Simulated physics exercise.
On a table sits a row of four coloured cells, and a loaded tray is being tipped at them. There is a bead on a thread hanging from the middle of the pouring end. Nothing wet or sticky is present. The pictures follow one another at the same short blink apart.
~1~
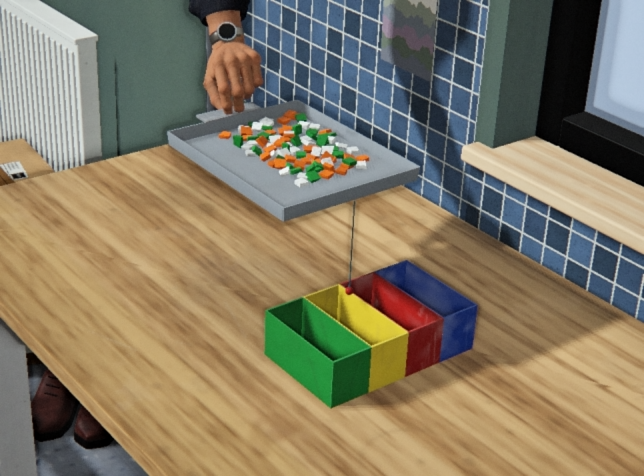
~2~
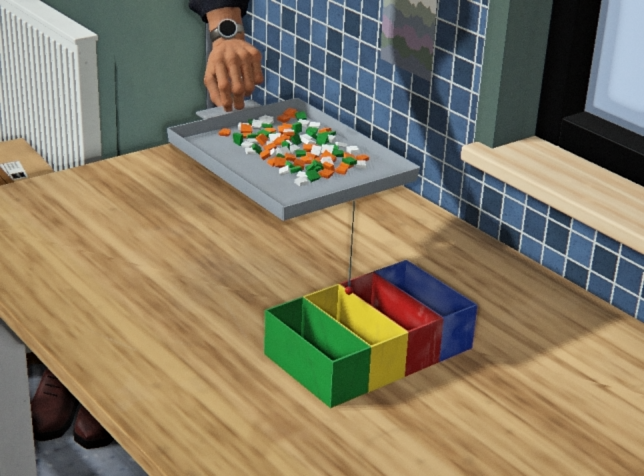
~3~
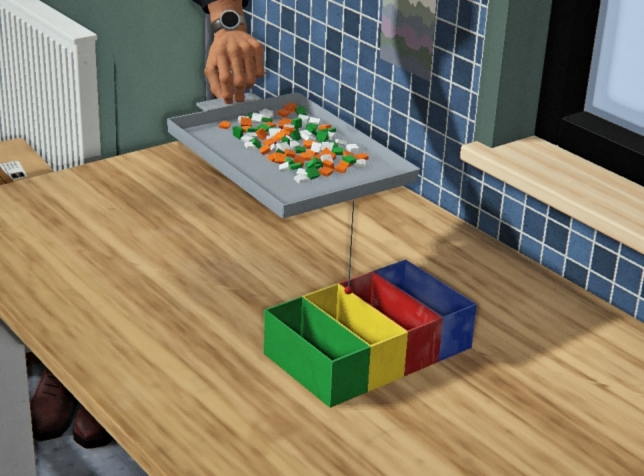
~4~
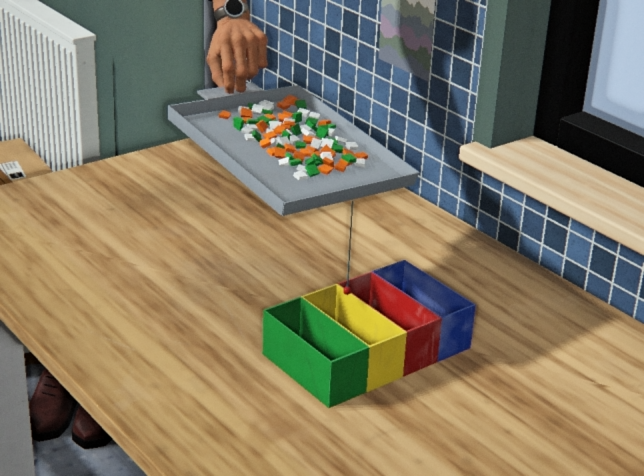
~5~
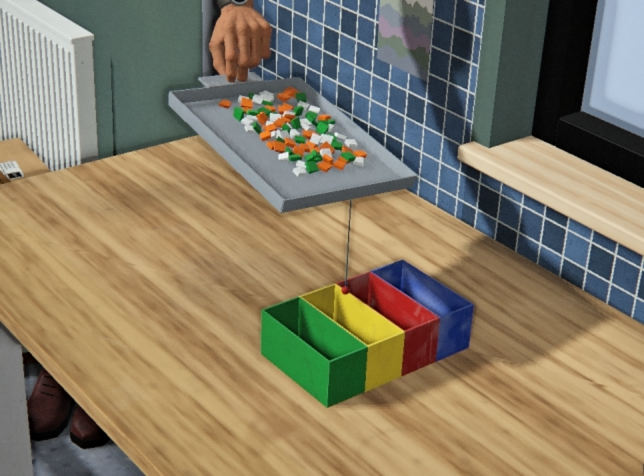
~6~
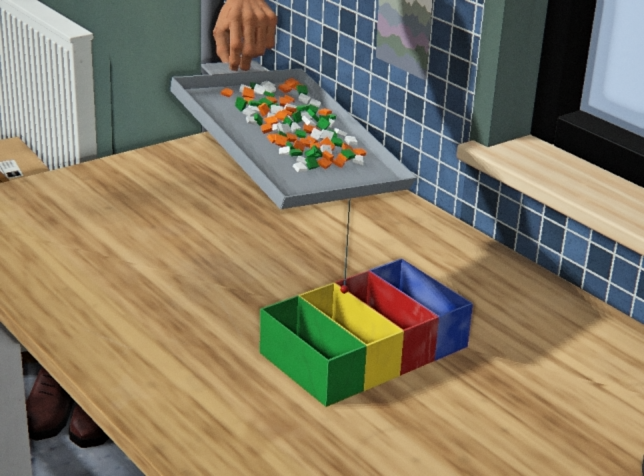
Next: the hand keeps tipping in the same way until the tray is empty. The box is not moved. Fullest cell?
Fullest: Blue.
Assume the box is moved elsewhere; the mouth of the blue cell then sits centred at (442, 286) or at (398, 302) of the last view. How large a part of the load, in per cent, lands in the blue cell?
In the first position around 30 percent, in the second around 40 percent.
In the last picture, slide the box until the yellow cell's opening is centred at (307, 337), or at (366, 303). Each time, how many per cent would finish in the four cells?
Roughly 10% on the first try and 100% on the second.
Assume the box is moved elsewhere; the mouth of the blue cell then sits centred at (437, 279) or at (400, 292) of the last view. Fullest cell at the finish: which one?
First try: The red one. Second try: The blue one.
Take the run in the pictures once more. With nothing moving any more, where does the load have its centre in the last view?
Close to (408, 317) in the last view.
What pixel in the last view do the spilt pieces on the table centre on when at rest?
I'd mark it at about (467, 304).
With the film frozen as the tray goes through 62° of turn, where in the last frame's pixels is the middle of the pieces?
Centre estimate: (370, 152).
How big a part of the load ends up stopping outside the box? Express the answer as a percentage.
Some 20 per cent.
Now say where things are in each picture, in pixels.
The first frame shows corners of the pouring end at (284, 207) and (418, 166), level; middle of the load at (294, 151), mosaic tiles; bead on its thread at (349, 291); green cell at (351, 373); yellow cell at (388, 358); red cell at (424, 343); blue cell at (458, 329).
The second frame shows corners of the pouring end at (284, 206) and (418, 167), level; middle of the load at (294, 150).
The third frame shows corners of the pouring end at (284, 204) and (418, 168), tipped barely, lowest at the right corner; middle of the load at (293, 145).
The fourth frame shows corners of the pouring end at (285, 202) and (417, 172), tipped a little, lowest at the right corner; middle of the load at (293, 140).
The fifth frame shows corners of the pouring end at (284, 199) and (415, 175), tipped a little, lowest at the right corner; middle of the load at (293, 134).
The sixth frame shows corners of the pouring end at (285, 196) and (414, 177), tipped clearly, lowest at the right corner; middle of the load at (294, 128); green cell at (346, 372); yellow cell at (383, 356); red cell at (419, 342); blue cell at (453, 327).
Soon, tray tipped steeply; nearly all on the tray; a stray few falling or outside the box.
A while on, tray tipped past a quarter turn; most on the tray; a small part in the blue cell; a stray few in the red cell; a small part falling or outside the box.
Towards the end, tray tipped past a quarter turn; about half in the blue cell; about a quarter in the red cell; about a quarter falling or outside the box.
Finally, tray tipped past a quarter turn; about half in the blue cell; about a quarter in the red cell; none in the green cell; none in the yellow cell; about a quarter outside the box.
